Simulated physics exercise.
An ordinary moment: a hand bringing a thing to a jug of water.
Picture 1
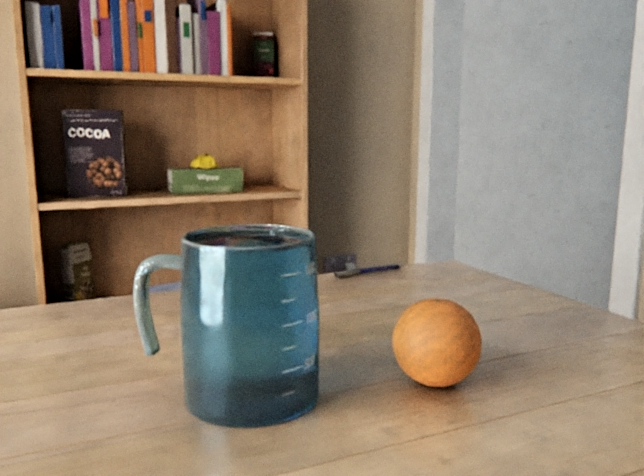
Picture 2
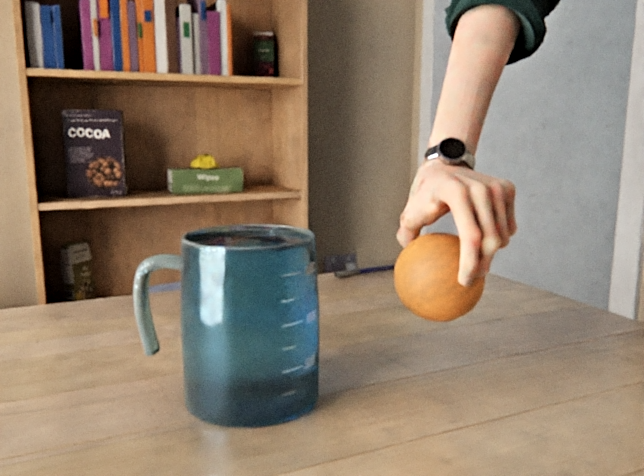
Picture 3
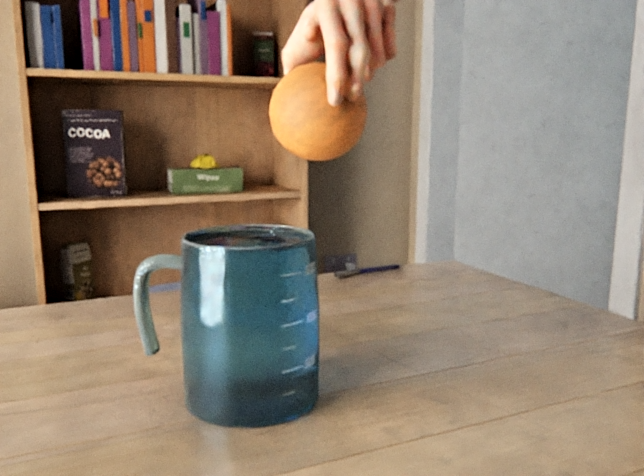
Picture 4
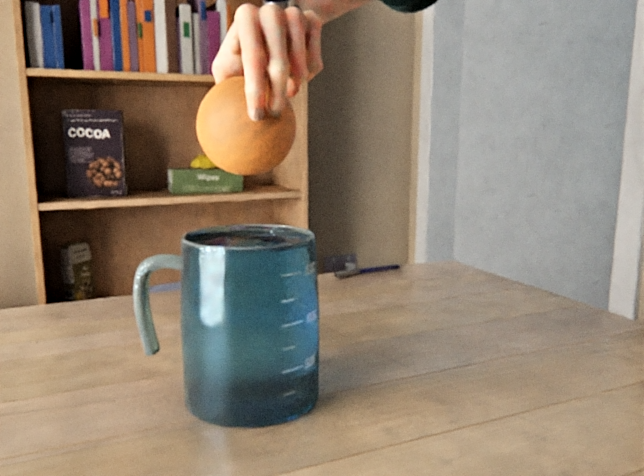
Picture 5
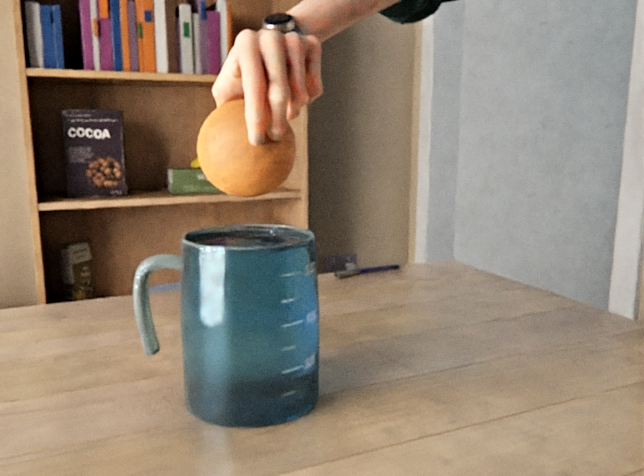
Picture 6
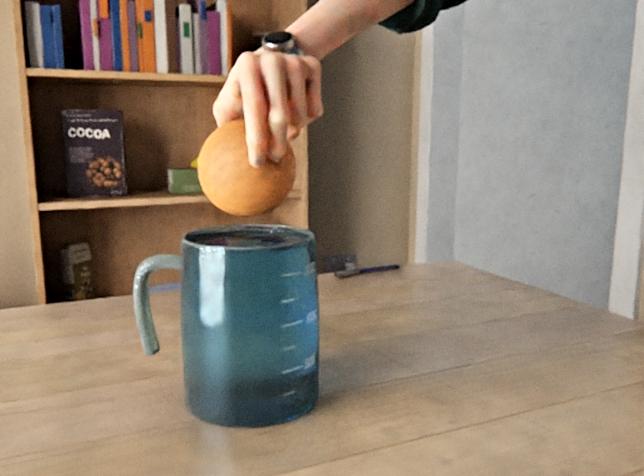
An orange was picked up off a wooden table by a hand wearing a watch, carried up and left over a nearly full blue-green jug, then lowered to just above the water.
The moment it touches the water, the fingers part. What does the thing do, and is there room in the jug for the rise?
As I see it, thing: I expect it will stay afloat, jug: I expect it will spill over.
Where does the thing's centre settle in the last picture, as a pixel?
It winds up with its middle close to pixel (250, 262).
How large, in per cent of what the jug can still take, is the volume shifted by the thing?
I reckon close to 520 in a hundred.
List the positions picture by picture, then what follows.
In the first picture, the orange lies on the top at (437, 343); jug (251, 313) nearly full.
In the second picture, a hand picks up the orange at (439, 278); jug nearly full, surface at (249, 241).
In the third picture, the orange is carried over at (319, 113); jug (251, 313) nearly full.
In the fourth picture, the orange is above the jug at (247, 127); jug nearly full, surface at (249, 241).
In the fifth picture, the orange comes down at (247, 150); jug (251, 313) nearly full.
In the sixth picture, the orange is just over the surface at (248, 169); jug nearly full, surface at (249, 241).
A moment on, the orange enters the water; the jug is full to the brim; a puddle lies round it.
Further on, the orange comes up again; the jug is full to the brim; a puddle lies round it.
When it is over, the orange is afloat; the jug is full to the brim; a puddle lies round it.
